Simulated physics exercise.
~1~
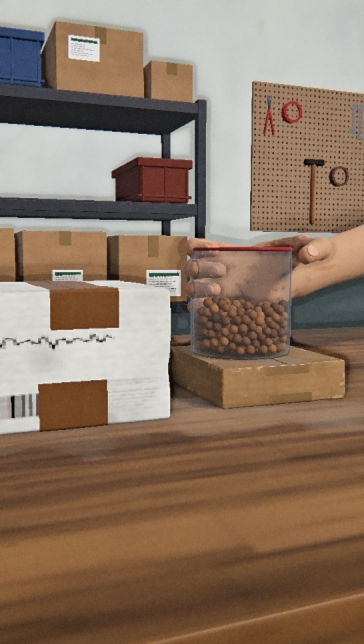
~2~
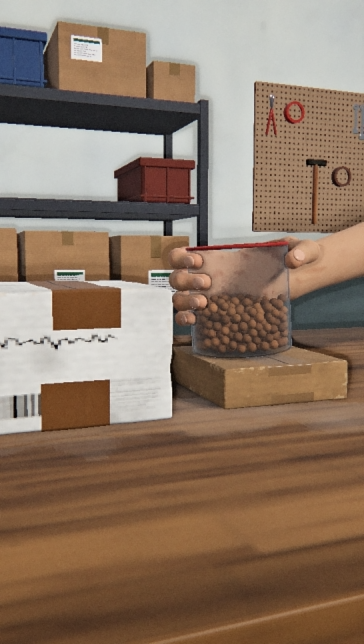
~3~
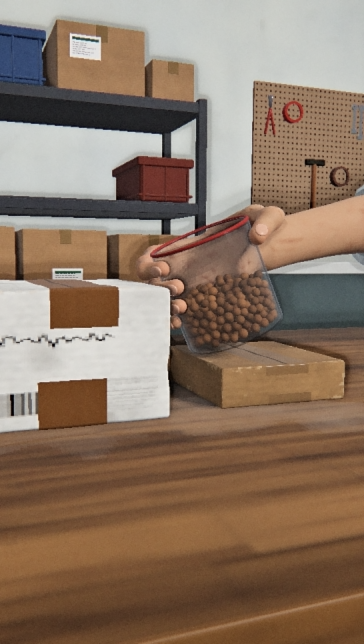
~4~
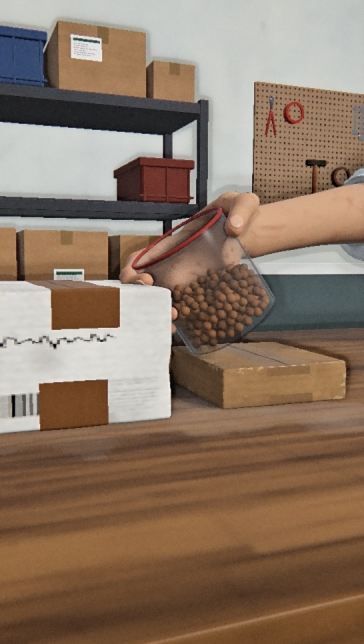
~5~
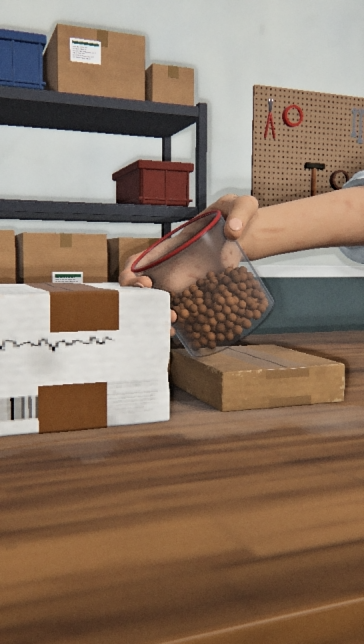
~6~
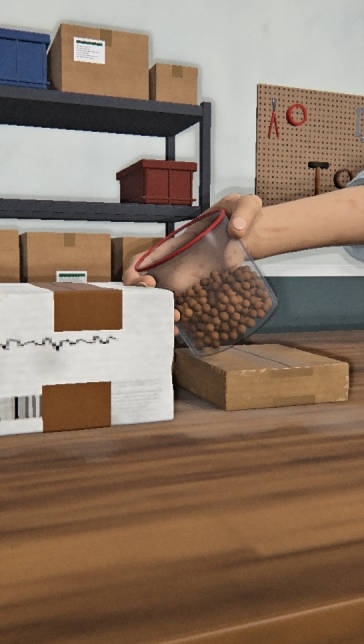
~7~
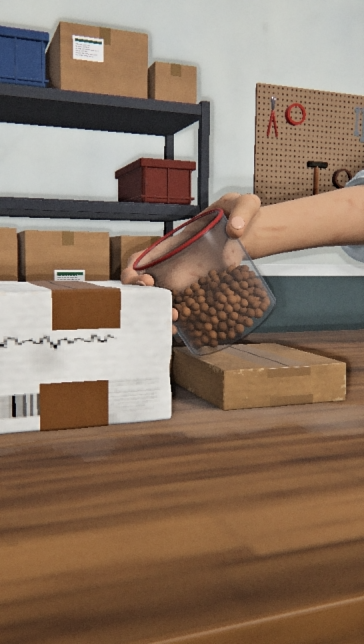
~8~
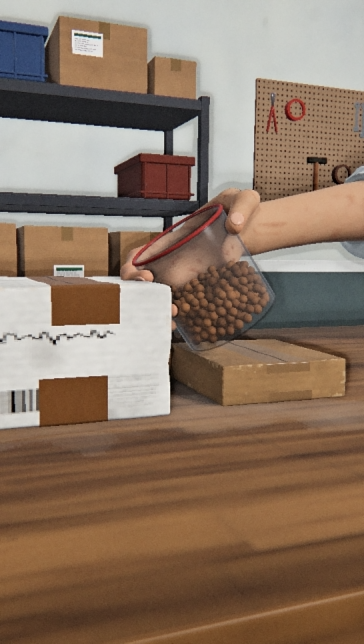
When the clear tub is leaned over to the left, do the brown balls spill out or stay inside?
The brown balls stay inside the tub, below its red rim, as it leans against the white box.
A hand tips a clear tub of brown balls left against a white box, spilling none.
